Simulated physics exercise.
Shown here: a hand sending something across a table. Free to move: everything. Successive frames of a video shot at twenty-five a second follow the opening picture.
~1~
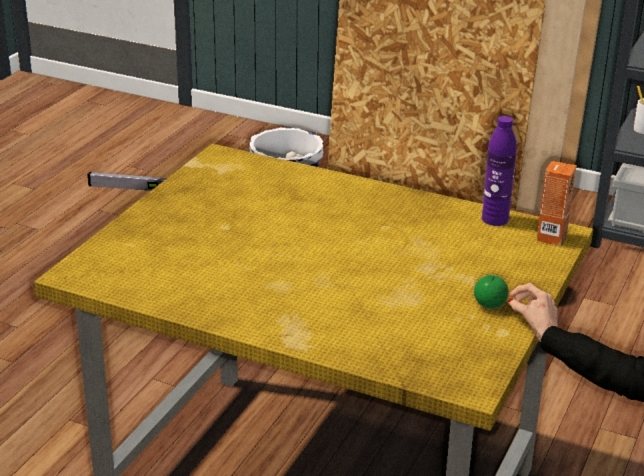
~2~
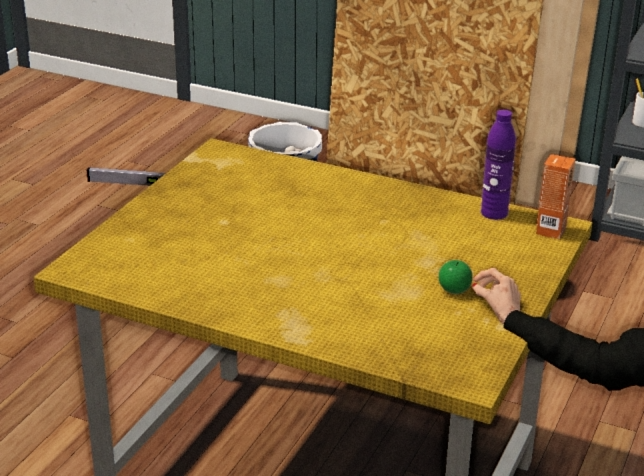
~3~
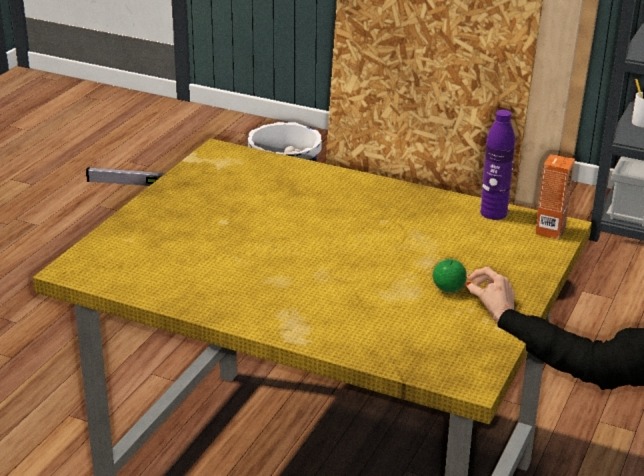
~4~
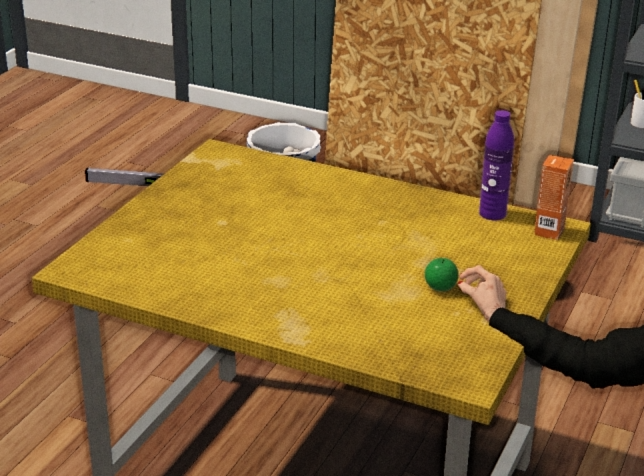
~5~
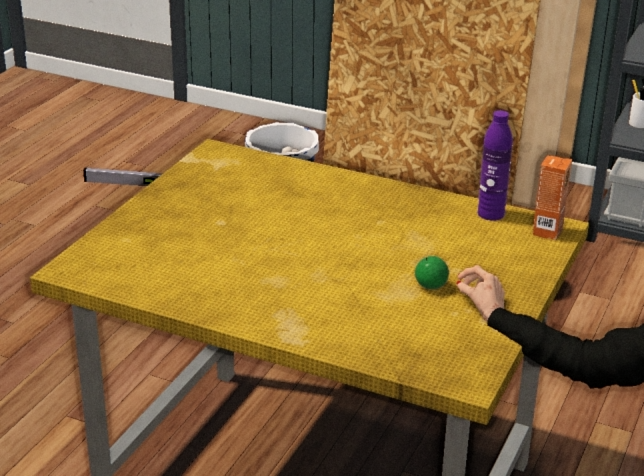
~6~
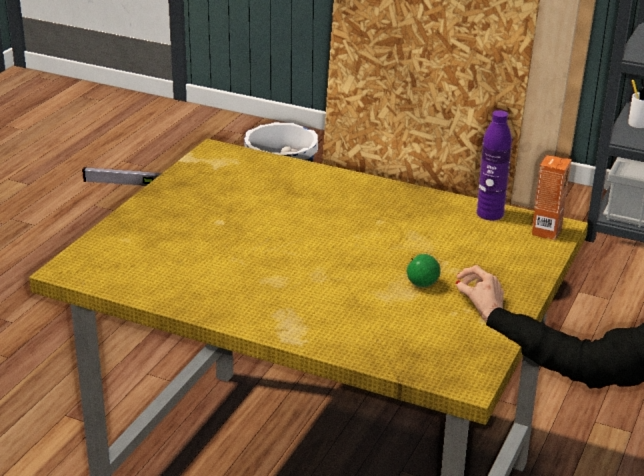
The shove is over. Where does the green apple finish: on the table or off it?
On the table.
Then, 0.10 s later than the last frame, green apple moved about its own width near (406, 266).
Then, 0.20 s later than the last frame, green apple moved about its own width near (391, 263).
Then, 0.40 s later than the last frame, green apple moved well along near (368, 257).
Then, 0.60 s later than the last frame, green apple moved well along near (353, 253).
When it is over, moved from the start, green apple. End places, in pixels of the last picture, green apple near (346, 251).
